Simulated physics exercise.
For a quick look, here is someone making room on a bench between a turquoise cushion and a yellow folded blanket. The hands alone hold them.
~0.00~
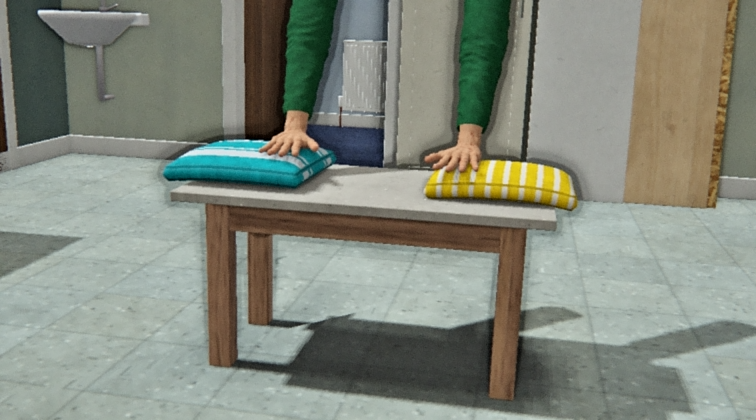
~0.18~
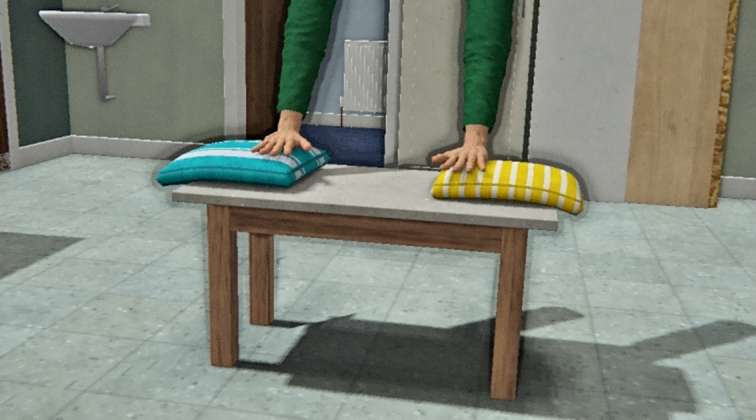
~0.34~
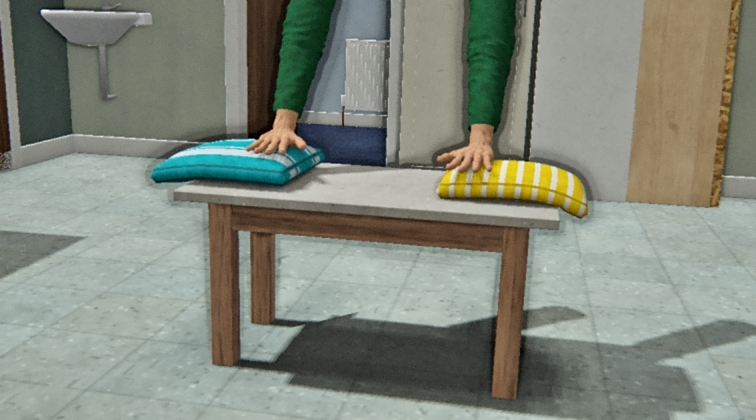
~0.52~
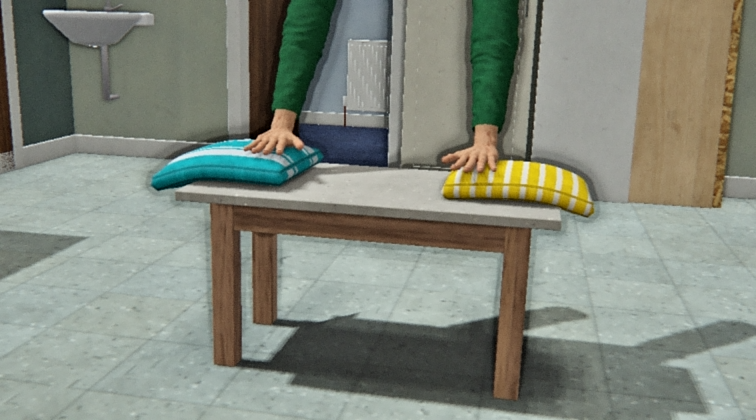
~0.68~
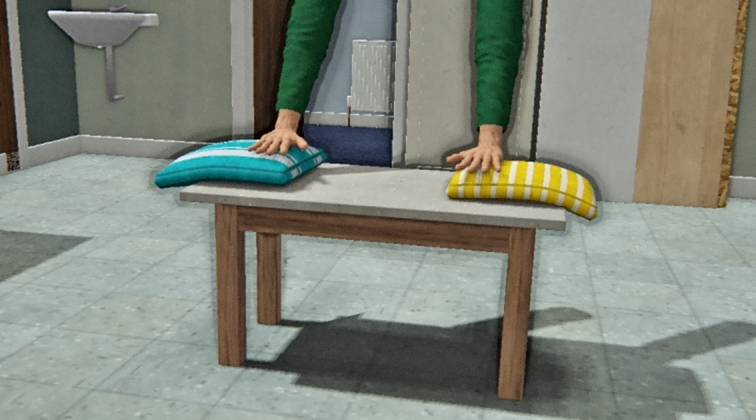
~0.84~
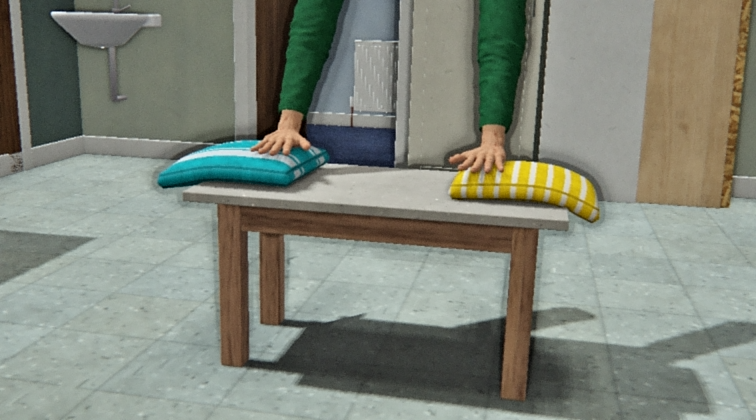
We see two green-sleeved arms with hands resting on a turquoise cushion at left and a soft yellow striped item at right; the hands slide them slightly apart along a bench, then they barely move, overhanging opposite ends.
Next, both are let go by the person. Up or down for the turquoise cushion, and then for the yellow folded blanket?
As I see it, I'd say the turquoise cushion ends up still on it, I'd say the yellow folded blanket ends up still on it.
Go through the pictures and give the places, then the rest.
The first frame shows cushion tip (182, 167); folded blanket tip (572, 198).
The second frame shows cushion tip (176, 172); folded blanket tip (578, 200).
The third frame shows cushion tip (171, 170); folded blanket tip (583, 204).
The fourth frame shows cushion tip (171, 177); folded blanket tip (588, 205).
The fifth frame shows cushion tip (174, 175); folded blanket tip (592, 207).
The sixth frame shows cushion tip (177, 175), about a third past the edge; folded blanket tip (595, 209), a small part past the edge.
After 1.12 s, cushion lying still; folded blanket lying still.
At rest, cushion lying still; folded blanket lying still. The turquoise cushion stays up there and the yellow folded blanket remains on top.
